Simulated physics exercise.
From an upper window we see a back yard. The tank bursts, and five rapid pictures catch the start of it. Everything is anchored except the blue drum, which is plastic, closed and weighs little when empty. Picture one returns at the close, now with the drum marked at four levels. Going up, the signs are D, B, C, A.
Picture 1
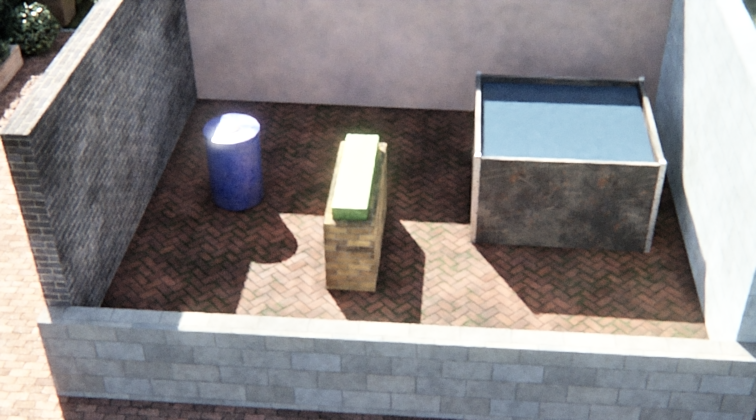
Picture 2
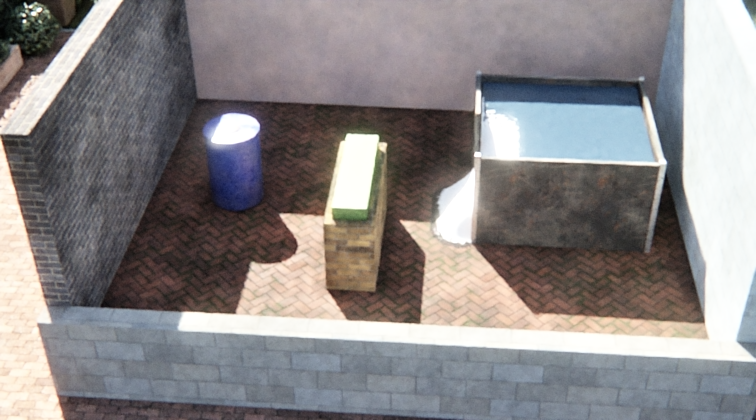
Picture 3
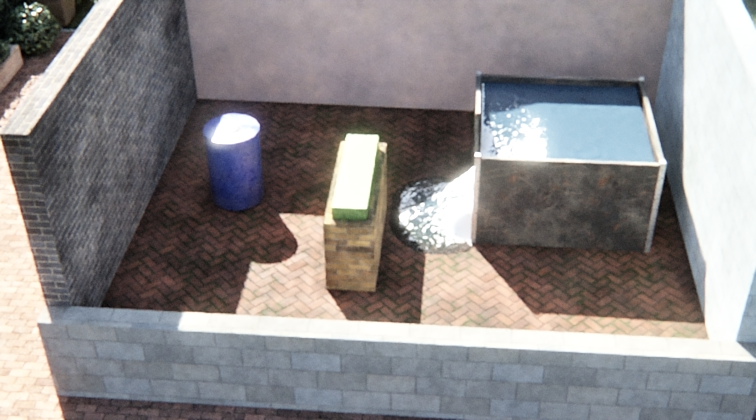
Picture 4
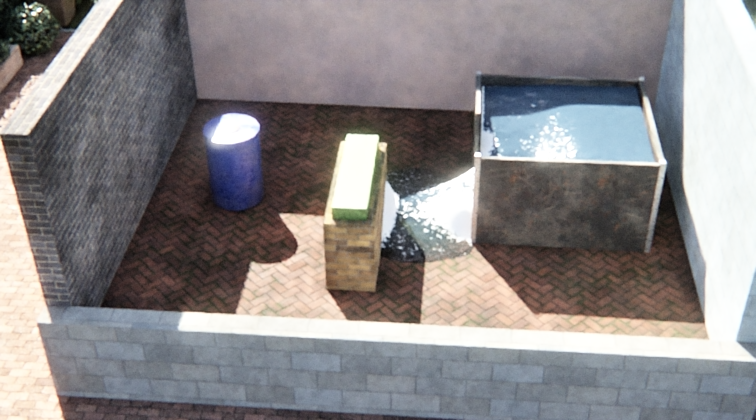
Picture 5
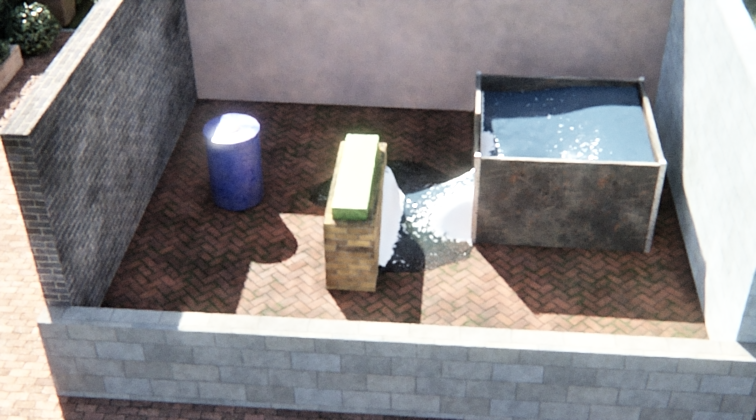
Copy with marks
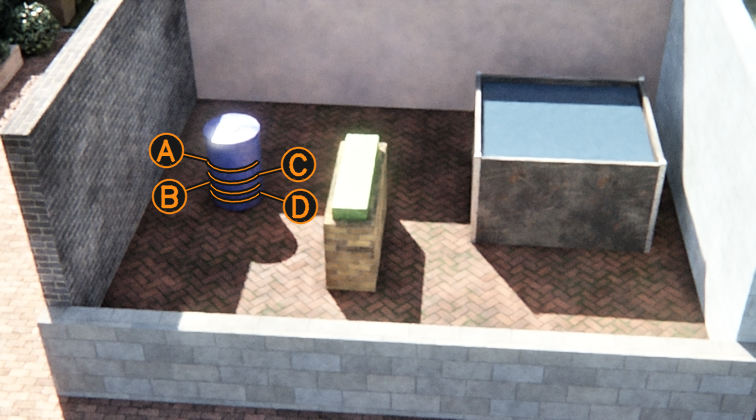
The clip shows a walled, brick-paved back yard with a blue drum, a narrow brick block topped in green, and a full tank, from whose left side water pours and spreads leftward across the ground to the block.
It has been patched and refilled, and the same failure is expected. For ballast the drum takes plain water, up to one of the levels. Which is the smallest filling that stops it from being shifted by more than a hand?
Take B.
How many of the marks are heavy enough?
Three of them.
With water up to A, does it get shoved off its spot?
No, that is safe.
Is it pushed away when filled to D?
Yes.
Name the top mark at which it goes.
Here it is mark D.
In orange, A at (228, 171); B at (230, 193); C at (229, 183); D at (231, 201); from the bottom up D, B, C, A.
With A, it does not move.
With B, it does not move.
With C, it does not move.
With D, it is pushed about half its own width away.
